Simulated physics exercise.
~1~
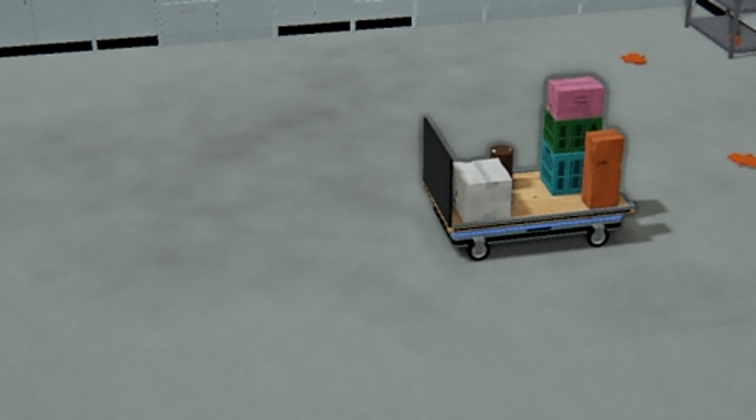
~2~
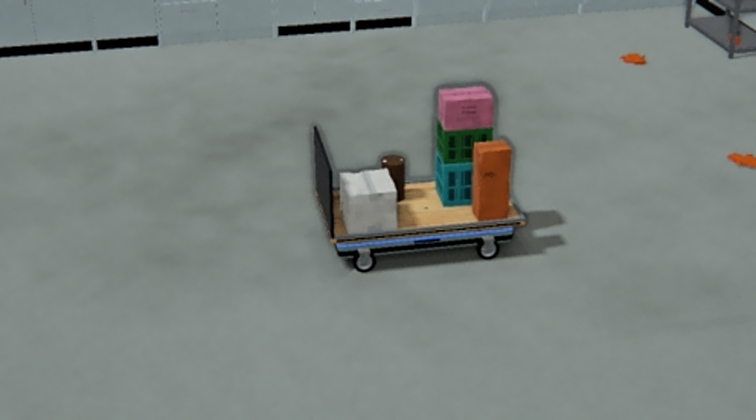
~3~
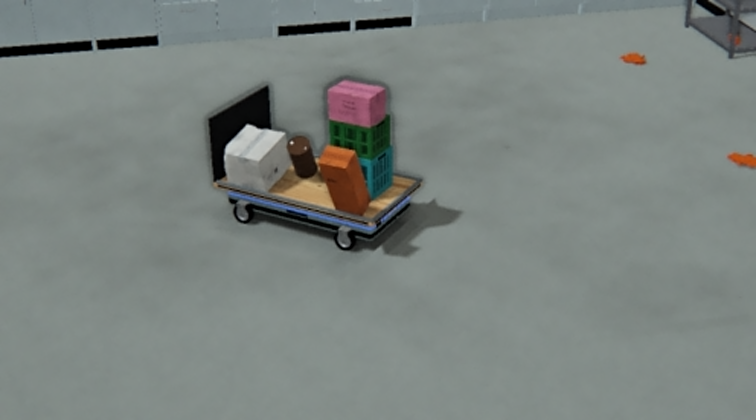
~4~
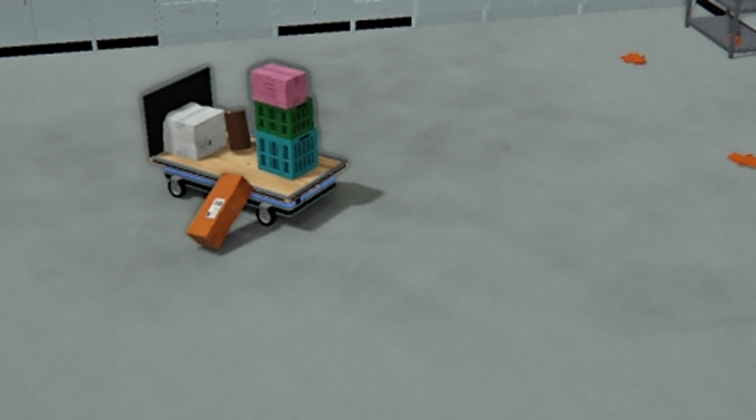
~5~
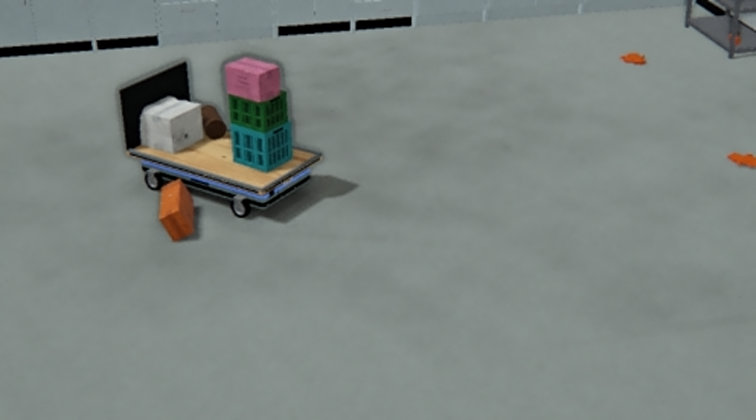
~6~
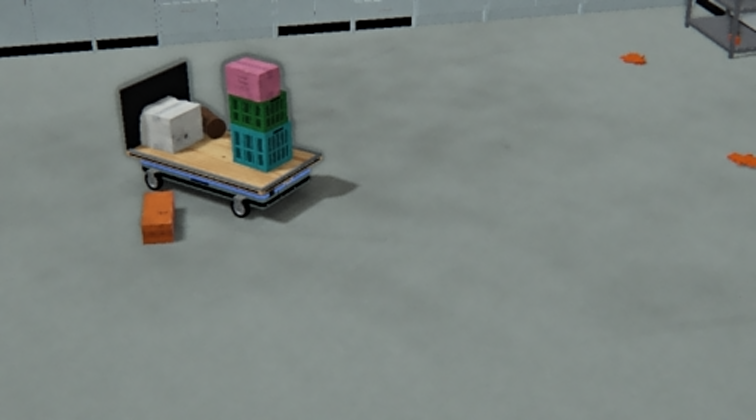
On a grey concrete floor, a flat cart carrying boxes, stacked crates and a brown canister rolled left and turned, and the orange box tipped off onto the floor. The cart stopped with the canister toppled on its deck.
